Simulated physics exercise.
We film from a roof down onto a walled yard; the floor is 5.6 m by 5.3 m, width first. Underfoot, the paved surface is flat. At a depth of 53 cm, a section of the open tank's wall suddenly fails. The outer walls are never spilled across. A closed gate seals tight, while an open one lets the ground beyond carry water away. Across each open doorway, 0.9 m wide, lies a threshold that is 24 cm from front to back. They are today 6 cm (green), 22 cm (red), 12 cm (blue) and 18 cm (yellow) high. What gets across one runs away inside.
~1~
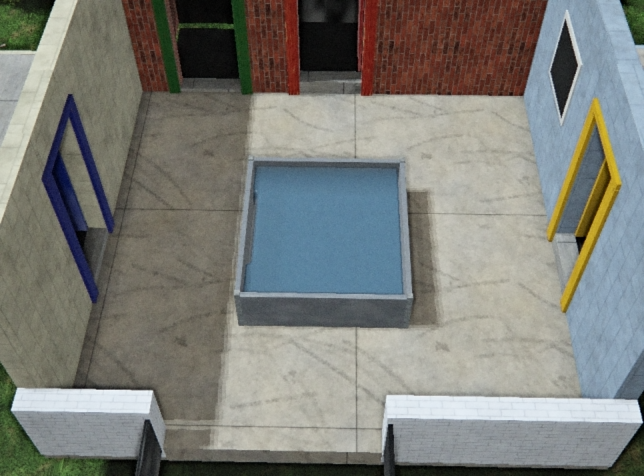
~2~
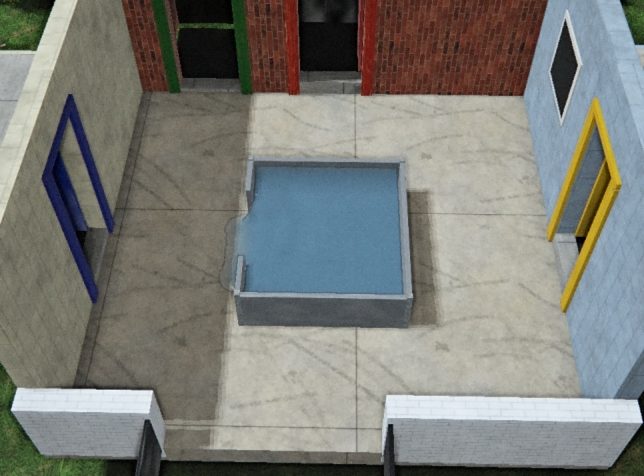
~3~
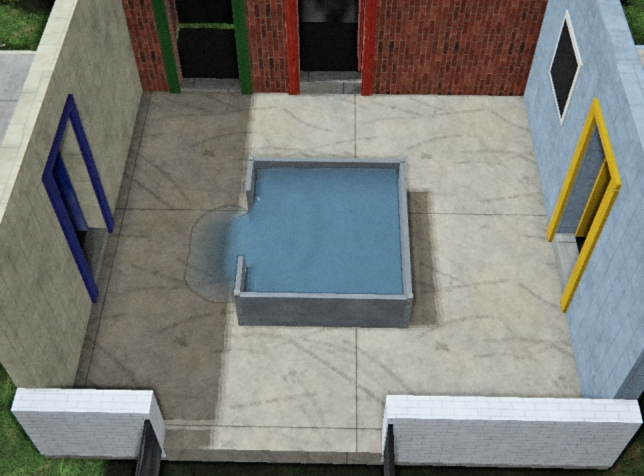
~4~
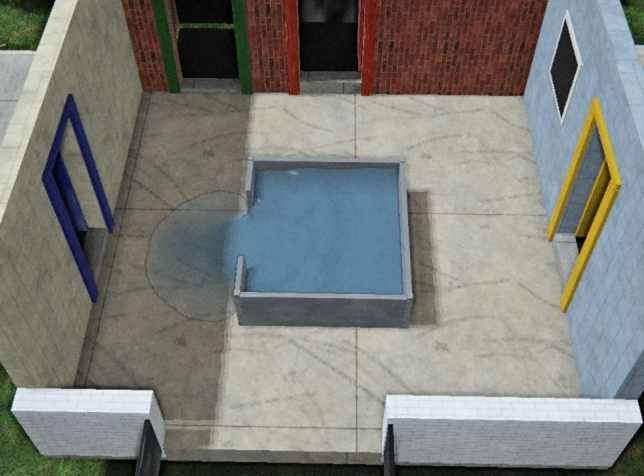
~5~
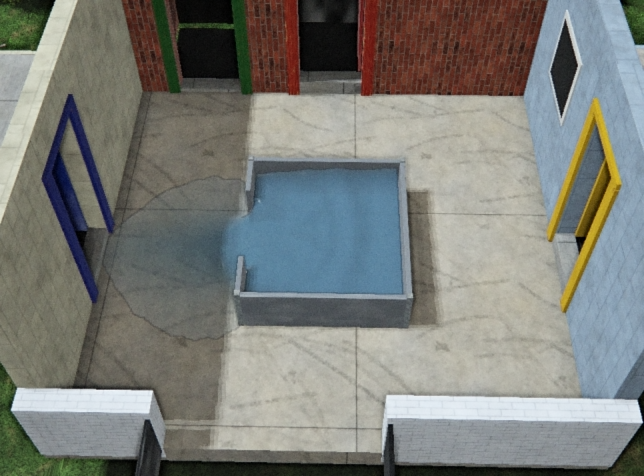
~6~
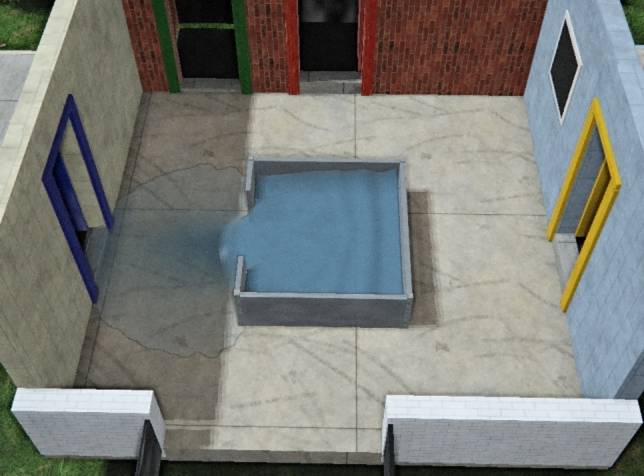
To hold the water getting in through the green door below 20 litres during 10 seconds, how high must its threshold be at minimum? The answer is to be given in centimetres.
10 cm.
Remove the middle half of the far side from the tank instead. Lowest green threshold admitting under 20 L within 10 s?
I'd say close to 9.0 cm.
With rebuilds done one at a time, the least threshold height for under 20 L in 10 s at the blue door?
The blue one would have to be about 26 cm high.
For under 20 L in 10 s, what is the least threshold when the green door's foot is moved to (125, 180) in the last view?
It needs about 15 cm.
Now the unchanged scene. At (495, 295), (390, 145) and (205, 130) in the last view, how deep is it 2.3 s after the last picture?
0, 0 and 3 cm, respectively.
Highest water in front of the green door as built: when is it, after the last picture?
About 2.4 seconds.
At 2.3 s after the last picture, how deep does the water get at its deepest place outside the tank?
Max depth: Around 23 cm.
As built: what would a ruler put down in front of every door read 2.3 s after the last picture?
Door by door in centimetres - green 13, red 1, blue 21, yellow 0.
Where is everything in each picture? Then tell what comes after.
The first frame shows the open tank at (325, 227) is whole and still, 53 cm deep; the green door at (204, 37) is dry.
In the second frame, water pours out at (250, 245) and has run 0.2 m, to (227, 284); about 5 cm deep outside, 53 cm at the back.
In the third frame, the front is at (193, 279), 0.7 m from the gap at (250, 246); 0.7 m2 of floor is wet, 53 cm left at the back.
In the fourth frame, the gap is at (250, 246), the front 1.2 m out at (152, 263); the back of the open tank holds 53 cm.
In the fifth frame, the gap is at (250, 246), the front 1.7 m out at (109, 258); the back of the open tank holds 52 cm.
In the sixth frame, water pours out at (250, 244) and has run 1.9 m, to (90, 264); about 5 cm deep outside, 46 cm at the back; 1.8 m in a straight line remain to the green door at (204, 37).
Then, 0.7 s after the last picture water covers 20 % of the floor, deepest (30 cm) near (109, 239); it has not reached the green door.
Then, 2.3 s after the last picture water covers 35 % of the floor, deepest (23 cm) near (69, 409); 13 cm at the green door, 9 litres in over its 6 cm threshold.
Then, 9.3 s after the last picture water covers 95 % of the floor, deepest (10 cm) near (409, 244); 7 cm at the green door, 79 litres in over its 6 cm threshold.
At the green door as built, the water peaked near 13 cm, 2.3 s after the last picture.
With a threshold of 8.5 cm, 36 litres would have come in within the 10 s; with 11.5 cm, 10 litres. So under 20 litres takes about 10 cm.
